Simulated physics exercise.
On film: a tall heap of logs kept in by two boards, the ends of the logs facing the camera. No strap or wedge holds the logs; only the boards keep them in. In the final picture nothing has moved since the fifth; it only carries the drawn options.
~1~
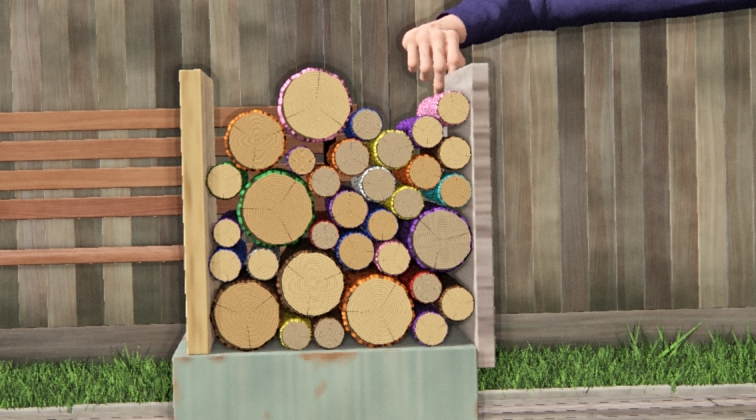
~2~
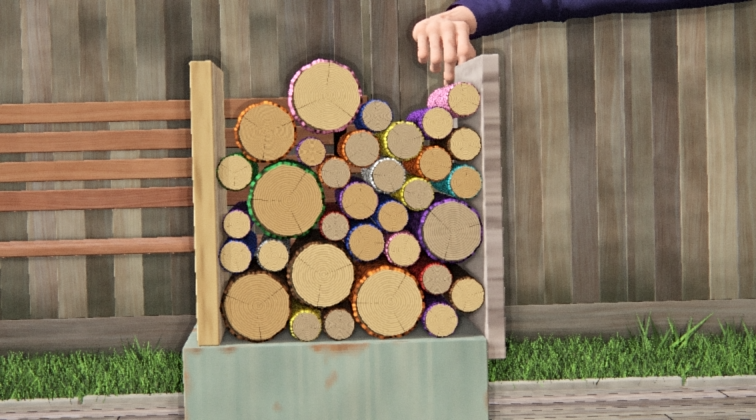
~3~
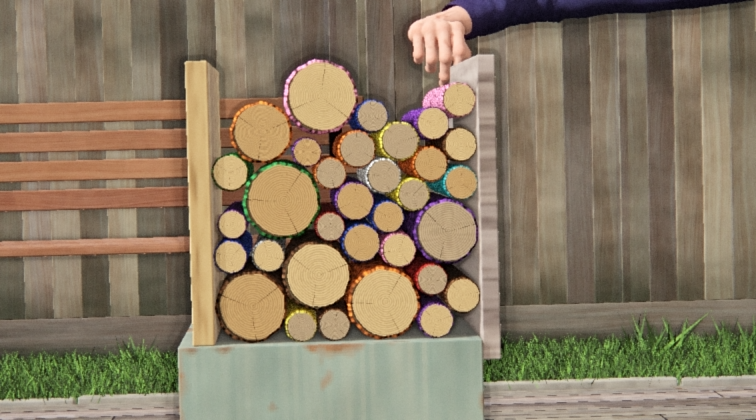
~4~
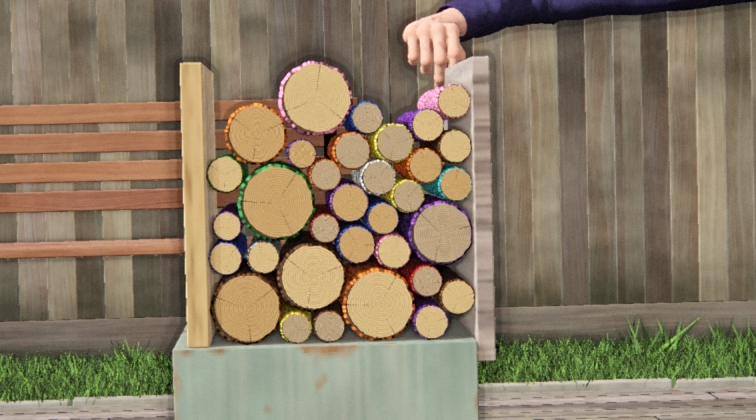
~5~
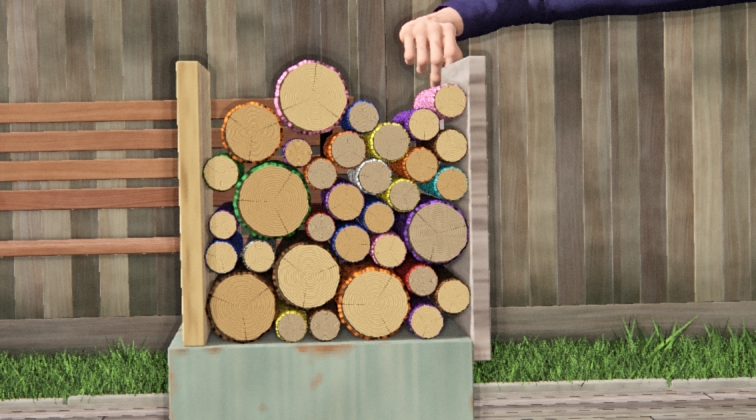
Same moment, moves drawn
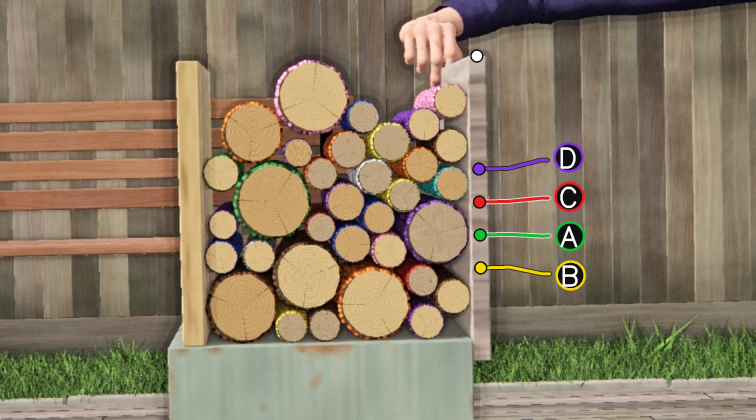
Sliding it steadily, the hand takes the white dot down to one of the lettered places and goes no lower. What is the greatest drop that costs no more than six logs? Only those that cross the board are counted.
Down to C.
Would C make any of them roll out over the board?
Yes.
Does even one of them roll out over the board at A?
Yes.
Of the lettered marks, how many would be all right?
Two of the four.
On the marked copy, A at (480, 235); B at (481, 268); C at (480, 202); D at (479, 169); the white dot at (477, 56).
Following C. Soon after the start, top of the board (468, 122).
Later, top of the board (469, 197).
In the end, top of the board (470, 202), three out over the board.
As for the rest, A seven out over the board; B more than six out over the board; D one out over the board.
